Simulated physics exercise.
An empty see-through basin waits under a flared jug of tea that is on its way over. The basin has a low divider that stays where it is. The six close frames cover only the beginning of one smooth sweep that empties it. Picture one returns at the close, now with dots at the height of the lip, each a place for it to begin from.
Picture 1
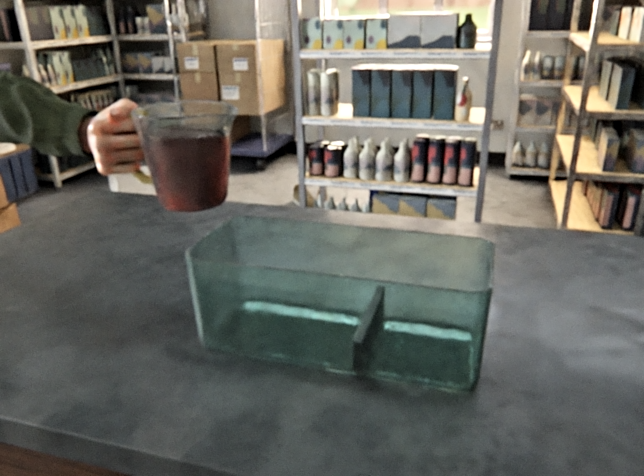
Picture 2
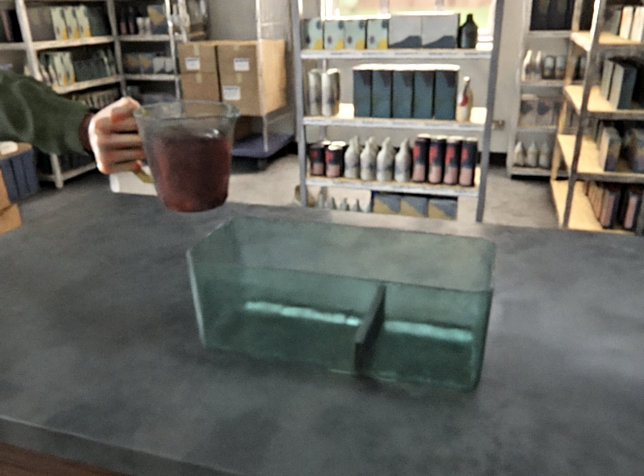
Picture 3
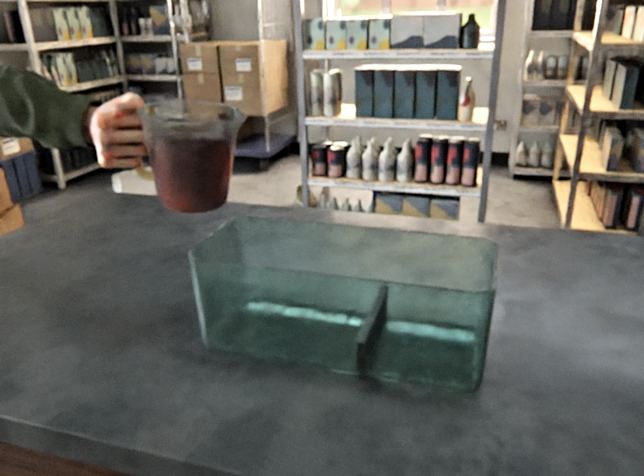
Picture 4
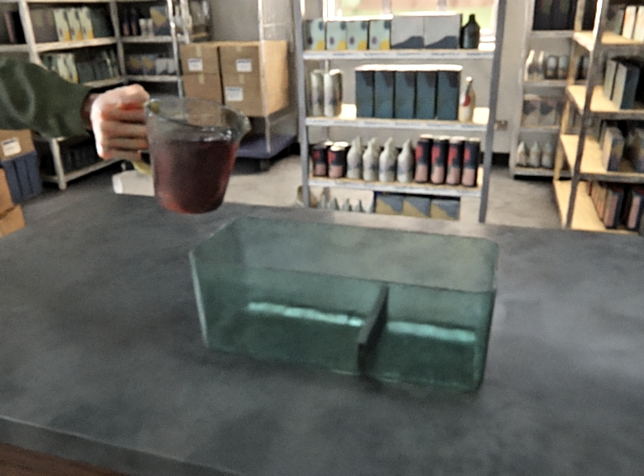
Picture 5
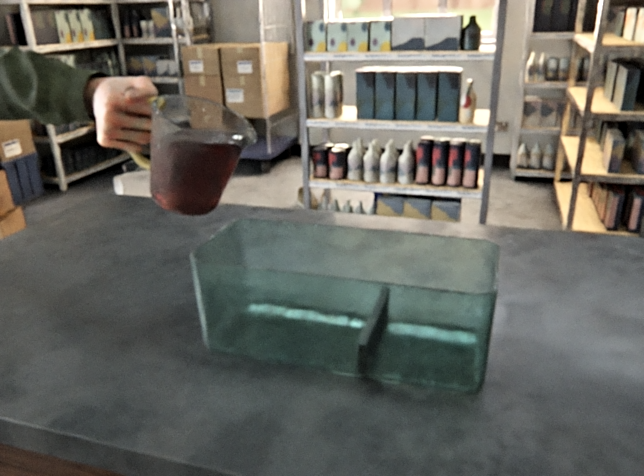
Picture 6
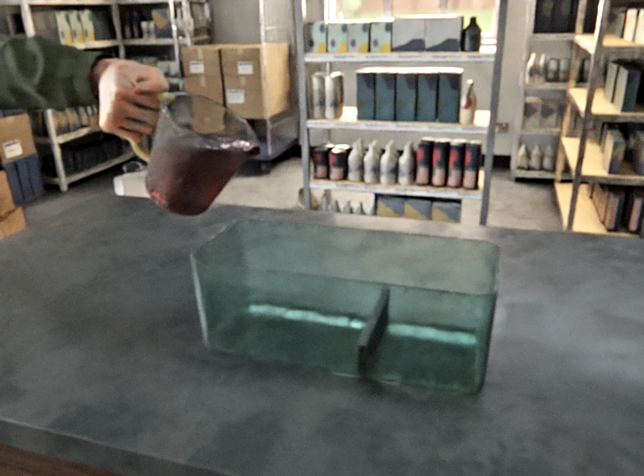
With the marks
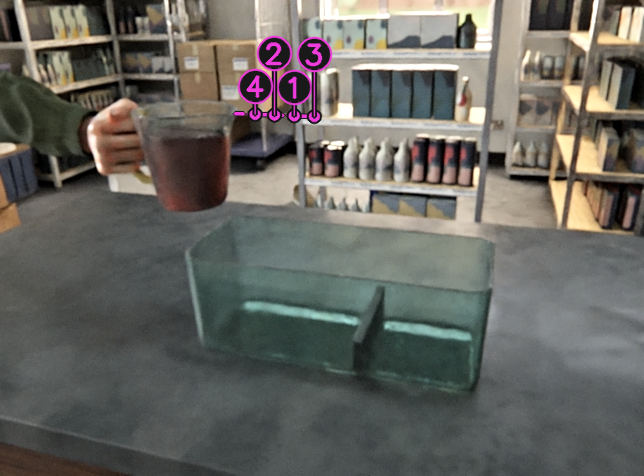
A hand holds a jug of dark reddish tea, then gradually tilts it rightward above a clear basin.
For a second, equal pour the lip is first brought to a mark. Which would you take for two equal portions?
Choose 3.
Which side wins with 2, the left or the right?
The left one.
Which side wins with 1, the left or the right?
The left side.
On the marked copy, 1 at (294, 115); 2 at (274, 115); 3 at (314, 116); 4 at (255, 114).
Choosing 1, about 91 % ends left of the wall and 8 % right of it.
Choosing 2, about 95 % ends left of the wall and 5 % right of it.
Choosing 3, about 50 % ends left of the wall and 49 % right of it.
Choosing 4, about 95 % ends left of the wall and 4 % right of it.
